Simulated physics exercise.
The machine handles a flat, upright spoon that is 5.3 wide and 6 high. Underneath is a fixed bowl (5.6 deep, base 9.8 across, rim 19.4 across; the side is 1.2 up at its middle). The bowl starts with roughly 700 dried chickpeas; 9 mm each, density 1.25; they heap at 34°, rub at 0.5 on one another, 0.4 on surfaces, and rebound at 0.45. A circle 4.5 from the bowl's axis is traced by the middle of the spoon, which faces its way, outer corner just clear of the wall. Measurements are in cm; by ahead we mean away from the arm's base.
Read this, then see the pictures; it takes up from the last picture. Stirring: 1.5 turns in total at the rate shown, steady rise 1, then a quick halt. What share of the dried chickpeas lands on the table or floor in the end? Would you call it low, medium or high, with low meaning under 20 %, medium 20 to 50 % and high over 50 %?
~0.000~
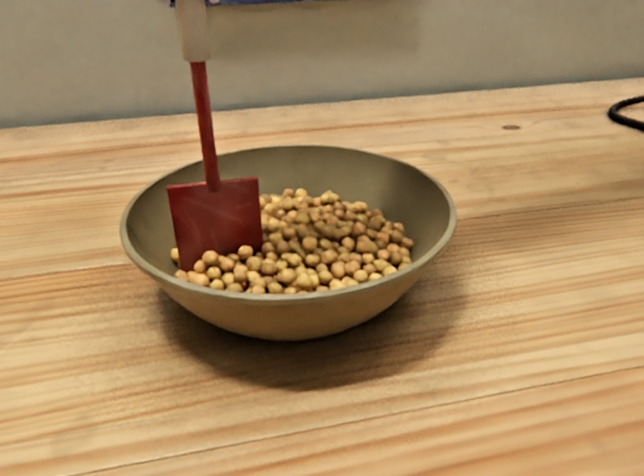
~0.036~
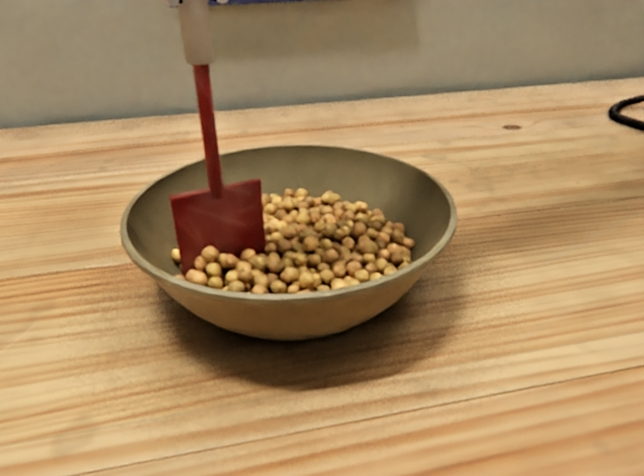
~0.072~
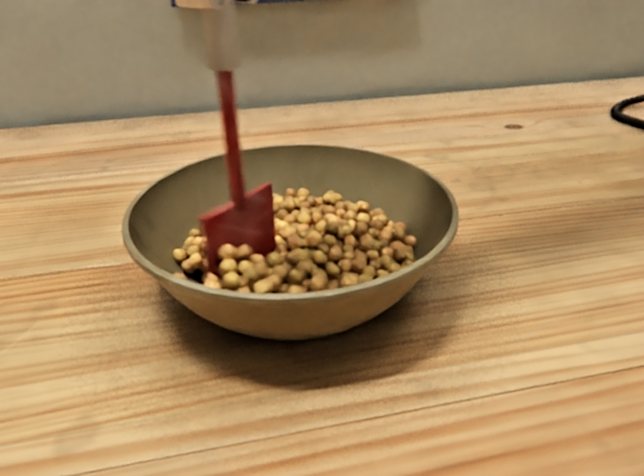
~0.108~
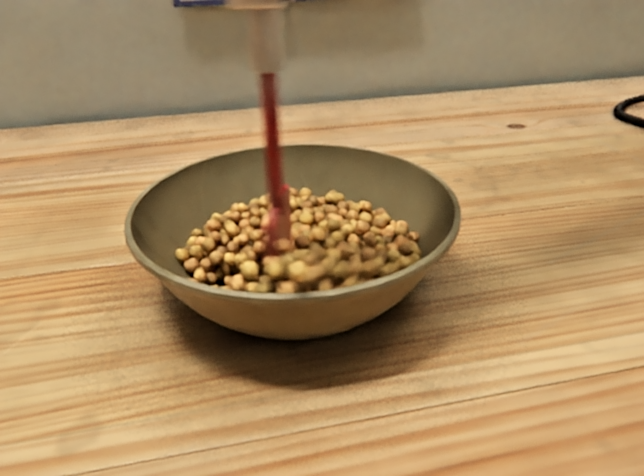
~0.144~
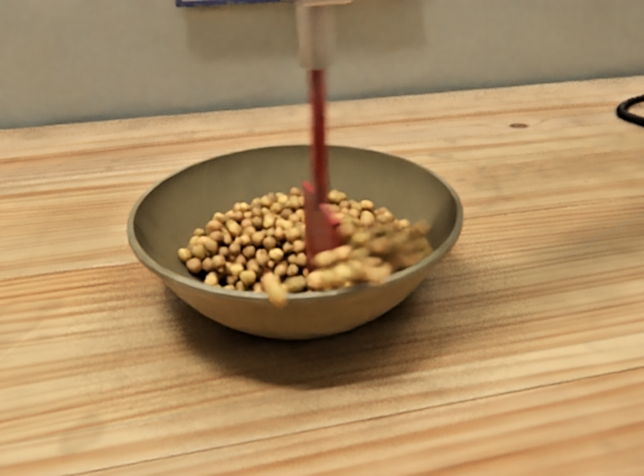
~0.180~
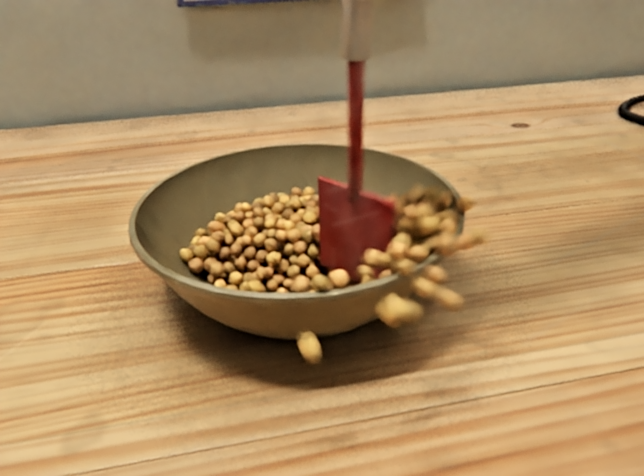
I would call it medium, 20 to 50 %.
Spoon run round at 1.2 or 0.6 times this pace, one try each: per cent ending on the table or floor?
Estimates in order: Near 35 % and near 10 %.
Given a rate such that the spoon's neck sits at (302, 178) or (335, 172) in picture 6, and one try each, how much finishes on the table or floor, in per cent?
Well, about 15 percent the first time and about 20 percent the second.
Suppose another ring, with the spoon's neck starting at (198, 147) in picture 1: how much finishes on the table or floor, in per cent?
About 25 percent ends up on the table or floor.
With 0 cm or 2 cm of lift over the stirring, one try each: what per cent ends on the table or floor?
That gives about 40 per cent and 20 per cent, in order.
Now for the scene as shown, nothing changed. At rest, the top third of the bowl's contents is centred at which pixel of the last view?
Near (337, 243).
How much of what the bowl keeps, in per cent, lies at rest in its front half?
It comes to near 50 percent.
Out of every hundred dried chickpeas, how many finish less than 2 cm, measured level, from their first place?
Near 10 % of the pieces.
By 0.38 s, 286° round, highest piece 11 above the table; 564 in the bowl, 72 on the table or floor, 62 in flight or on the tool.
By 0.58 s, 85° round, highest piece 7 above the table; 494 in the bowl, 191 on the table or floor, 13 in flight or on the tool.
By 0.88 s, 180° round, highest piece 5 above the table; 476 in the bowl, 222 on the table or floor.
By 1.58 s, 180° round, highest piece 5 above the table; 476 in the bowl, 222 on the table or floor.
Final count, 476 in the bowl, 222 on the table or floor. That is 32 % on the table or floor.
